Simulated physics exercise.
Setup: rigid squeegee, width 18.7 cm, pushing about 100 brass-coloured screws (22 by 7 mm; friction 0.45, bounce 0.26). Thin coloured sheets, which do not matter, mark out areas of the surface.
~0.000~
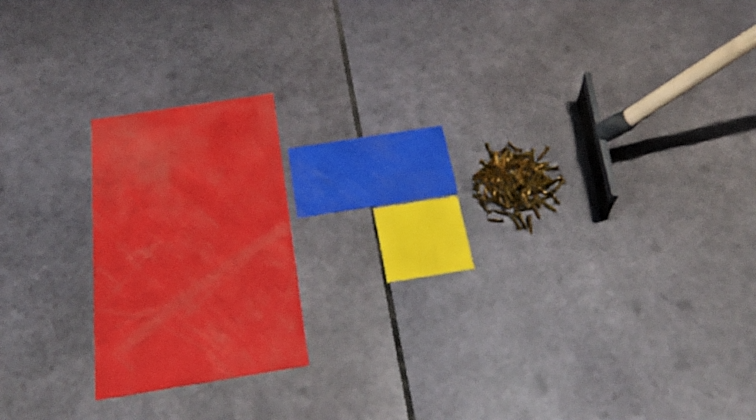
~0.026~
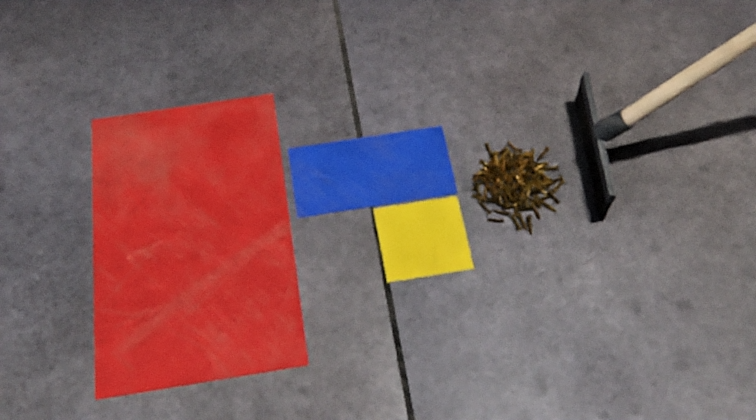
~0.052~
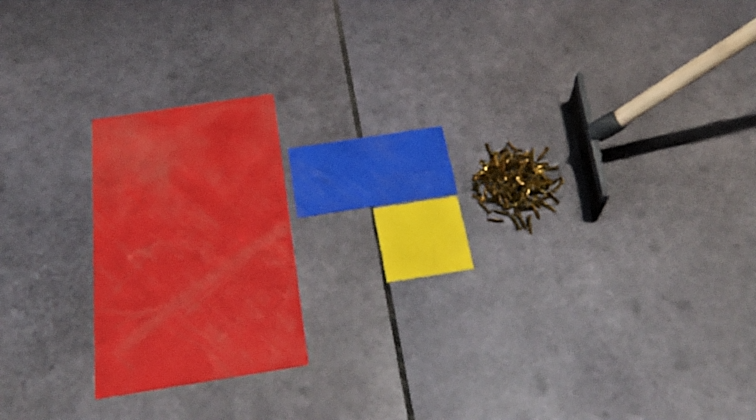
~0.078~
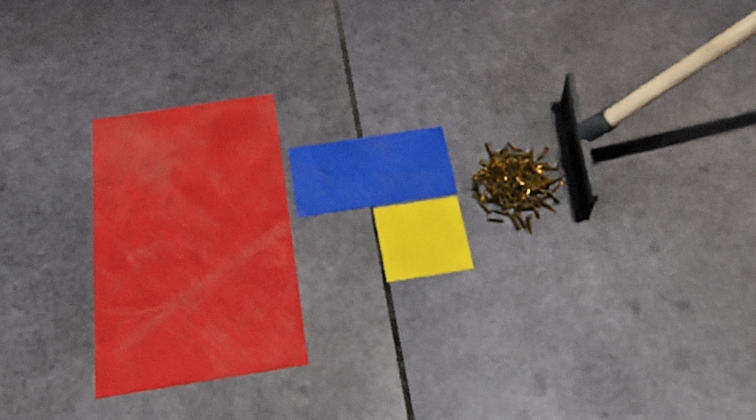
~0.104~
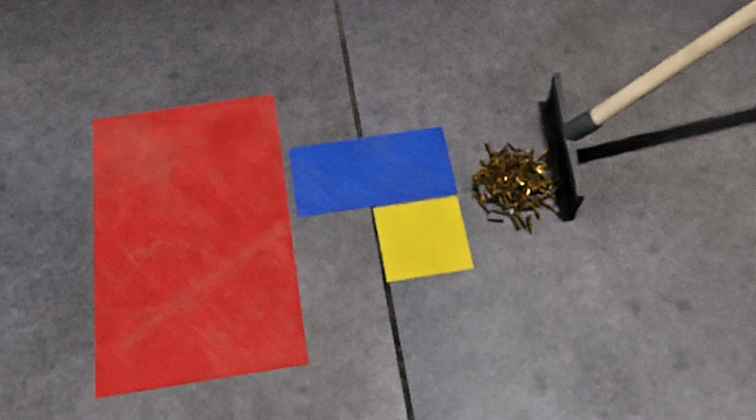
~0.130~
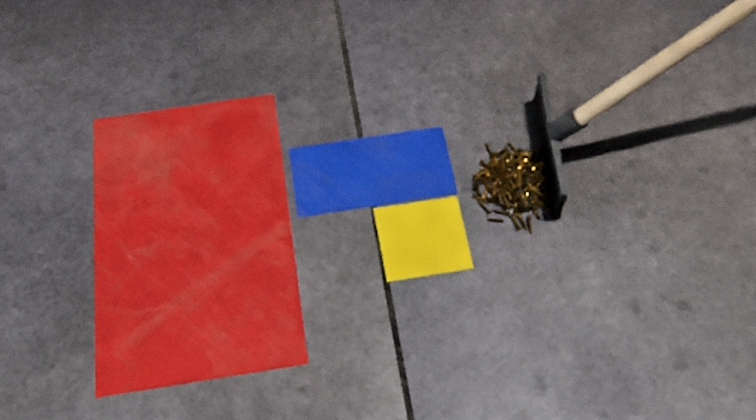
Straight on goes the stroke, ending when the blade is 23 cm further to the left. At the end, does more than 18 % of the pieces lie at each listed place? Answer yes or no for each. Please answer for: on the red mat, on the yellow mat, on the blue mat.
Red mat: No. Yellow mat: No. Blue mat: Yes.
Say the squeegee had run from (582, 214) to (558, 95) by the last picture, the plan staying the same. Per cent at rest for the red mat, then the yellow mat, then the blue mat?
In percent: Red mat 0, yellow mat 50, and blue mat 35.
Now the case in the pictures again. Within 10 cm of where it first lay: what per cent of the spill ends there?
5 percent or so.
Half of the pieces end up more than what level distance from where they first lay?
That comes to some 20 cm.
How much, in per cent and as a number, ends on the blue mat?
Roughly 70 per cent.
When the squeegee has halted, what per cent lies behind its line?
10 %.
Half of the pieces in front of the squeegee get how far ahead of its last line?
I'd say close to 6 cm ahead of the line.
After 0.30 s, squeegee 19 cm from its start, spill 13 cm wide; yellow mat 25 %, blue mat 65 %, off the mats 10 %.
After 0.47 s, squeegee 24 cm from its start, spill 17 cm wide; yellow mat 20 %, blue mat 70 %, off the mats 15 %.
Then, at 0.62 s, squeegee 24 cm from its start, spill 17 cm wide; yellow mat 10 %, blue mat 70 %, off the mats 20 %.
At rest (1.4 s), yellow mat 10 %, blue mat 70 %, red mat 0 %, off the mats 20 %.
